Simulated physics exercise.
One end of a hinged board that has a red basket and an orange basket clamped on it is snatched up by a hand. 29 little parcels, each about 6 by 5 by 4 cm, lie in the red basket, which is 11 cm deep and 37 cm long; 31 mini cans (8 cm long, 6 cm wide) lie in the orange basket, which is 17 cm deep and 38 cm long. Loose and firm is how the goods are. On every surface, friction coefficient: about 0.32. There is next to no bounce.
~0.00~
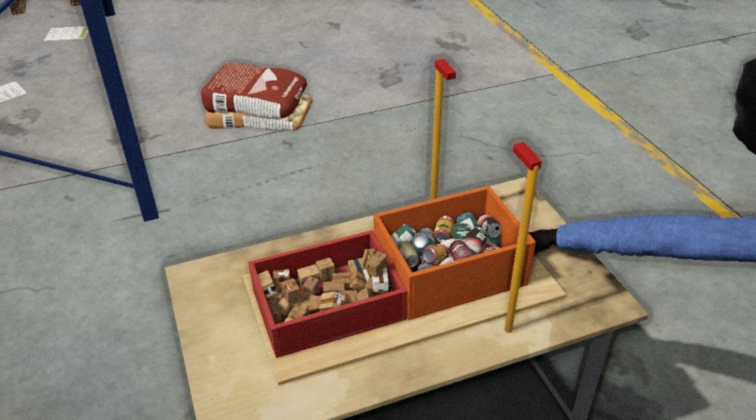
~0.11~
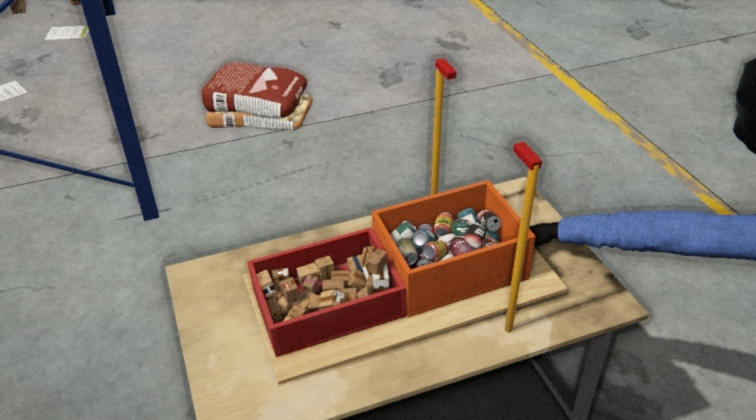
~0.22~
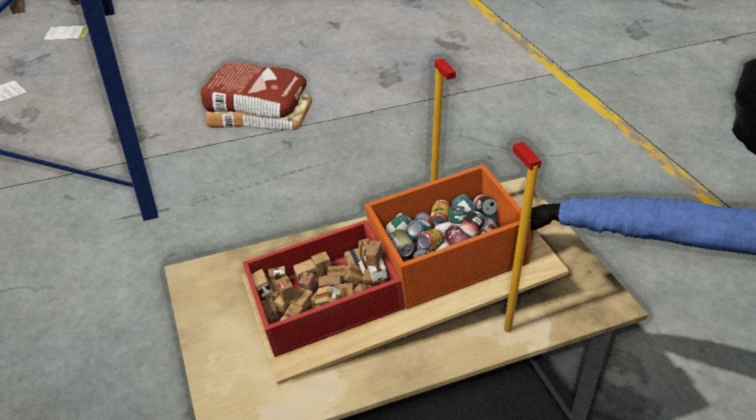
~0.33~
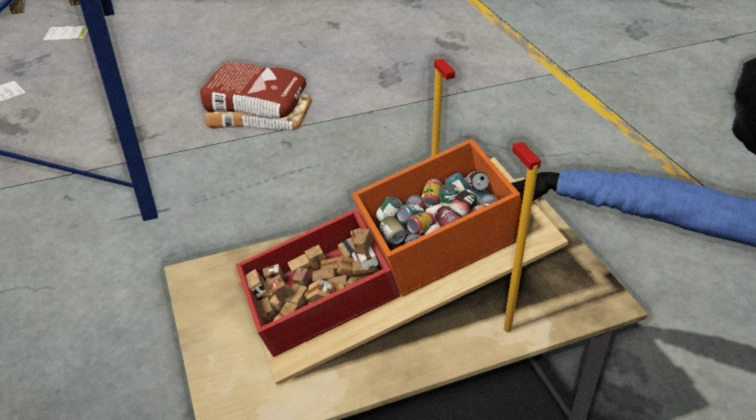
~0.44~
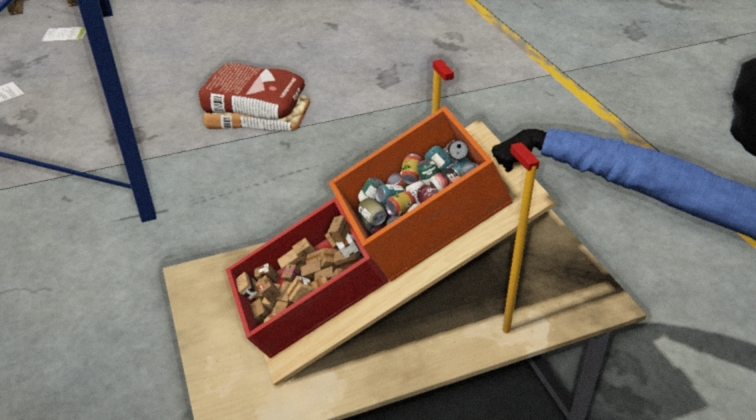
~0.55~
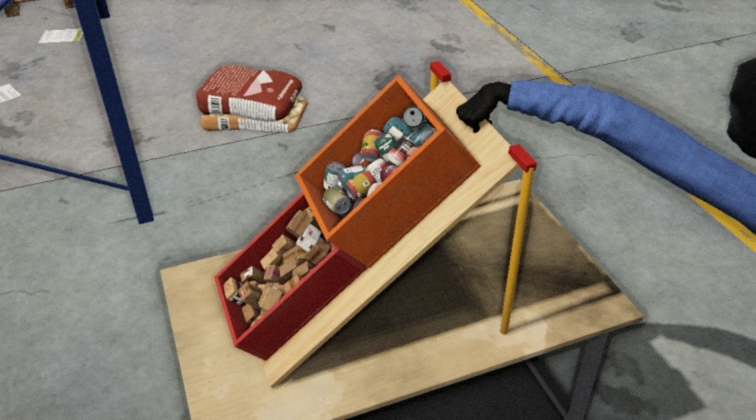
The clip opens on a wooden board lying flat on a table, holding a red basket of small parcels beside an orange basket of cans. A blue-sleeved arm with a black-gloved hand lifts the board's right end, slightly at first, then steeply, and both baskets tilt with it, their goods still inside.
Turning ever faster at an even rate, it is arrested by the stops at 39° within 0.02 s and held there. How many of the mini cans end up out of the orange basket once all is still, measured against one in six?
A share above a sixth escapes.
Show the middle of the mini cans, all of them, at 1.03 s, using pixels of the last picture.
Near (261, 249) in pixels.
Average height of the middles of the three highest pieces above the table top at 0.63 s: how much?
I'd say near 64 cm.
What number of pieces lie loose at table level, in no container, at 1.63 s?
Piece count: Roughly 1.
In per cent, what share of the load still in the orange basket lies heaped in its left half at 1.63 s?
That comes to roughly 100 in a hundred.
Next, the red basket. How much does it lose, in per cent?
For the red basket, 5 percent.
After 0.63 s, tilt 39°; the red basket has all 29 and the orange basket has all 31.
After 0.77 s, tilt 39°; the red basket has all 29 and the orange basket is down by 4 of 31.
After 1.03 s, tilt 39°; the red basket is down by 2 of 29 and the orange basket is down by 17 of 31.
When it is over (at 1.63 s), the red basket is down by 2 of 29 and the orange basket is down by 17 of 31. Asked share, 17 of 31, 55 per cent.
